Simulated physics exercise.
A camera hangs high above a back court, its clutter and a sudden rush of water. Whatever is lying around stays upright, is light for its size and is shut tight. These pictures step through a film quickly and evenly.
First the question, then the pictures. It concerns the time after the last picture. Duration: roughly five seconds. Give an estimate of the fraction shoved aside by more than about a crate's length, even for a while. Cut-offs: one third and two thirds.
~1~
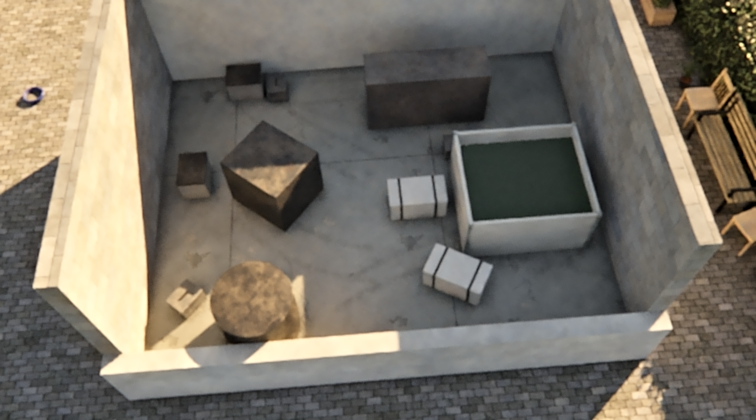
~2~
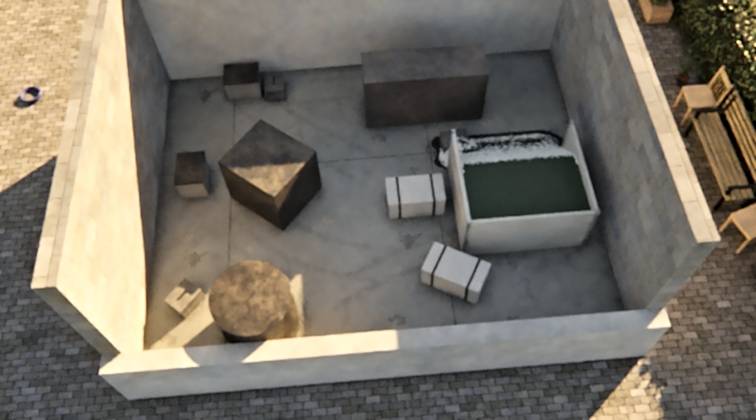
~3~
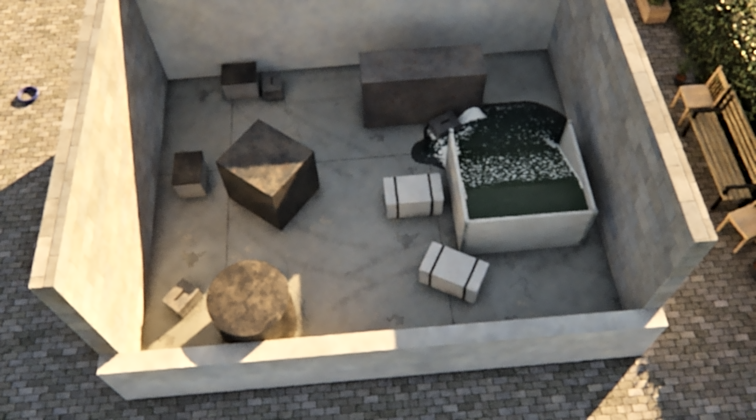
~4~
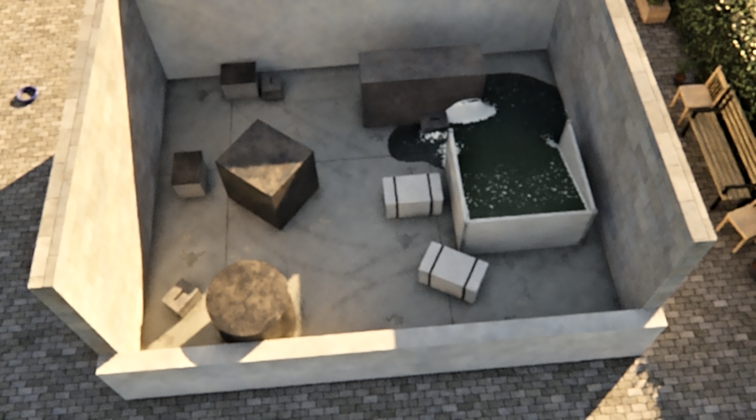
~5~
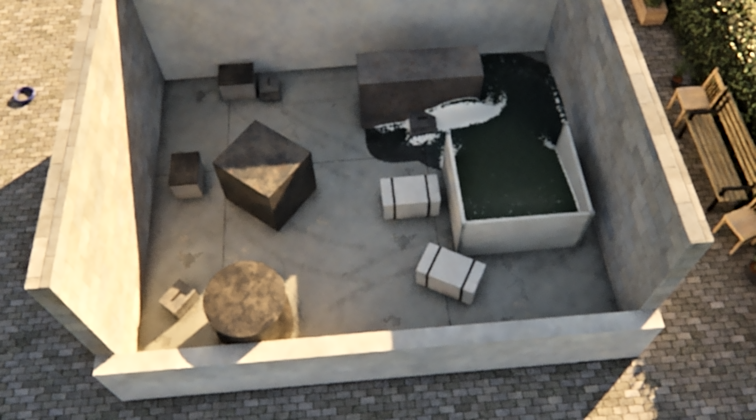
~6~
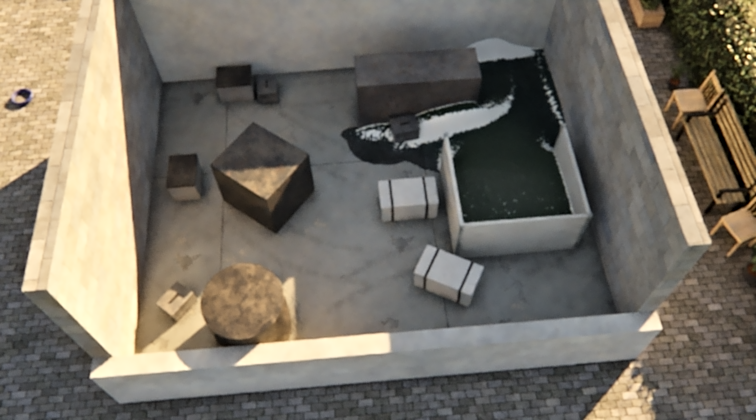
Between one third and two thirds.
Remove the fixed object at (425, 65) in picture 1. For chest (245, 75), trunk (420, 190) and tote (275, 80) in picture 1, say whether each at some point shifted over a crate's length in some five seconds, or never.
Per item in the order asked: Got moved a good way; moved little if at all; got moved a good way.
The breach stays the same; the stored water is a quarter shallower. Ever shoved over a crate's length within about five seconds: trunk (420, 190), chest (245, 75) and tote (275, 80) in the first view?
The first one: Doesn't reach it. The second: Reaches it. The third: Reaches it.
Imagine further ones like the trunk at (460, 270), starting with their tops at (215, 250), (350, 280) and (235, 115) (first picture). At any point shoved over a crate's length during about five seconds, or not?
Listed in sequence, the answers are remains nearby, remains nearby and displaced a stride.
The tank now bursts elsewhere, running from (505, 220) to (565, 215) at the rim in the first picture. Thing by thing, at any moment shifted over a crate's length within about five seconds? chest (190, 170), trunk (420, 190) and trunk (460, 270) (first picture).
Well, in order they come out as beyond that mark, under that mark and beyond that mark.
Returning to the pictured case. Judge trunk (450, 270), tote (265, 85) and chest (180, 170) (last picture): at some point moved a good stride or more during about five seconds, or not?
Short of that; goes that far; goes that far.
A moment on, 1 of 7 are well off their spots; 0 afloat.
Next, 1 of 7 are well off their spots; 1 afloat.
Later, 3 of 7 are well off their spots; 3 afloat.
In the end, 4 of 7 are well off their spots, and 4 have been at some point; 4 afloat.
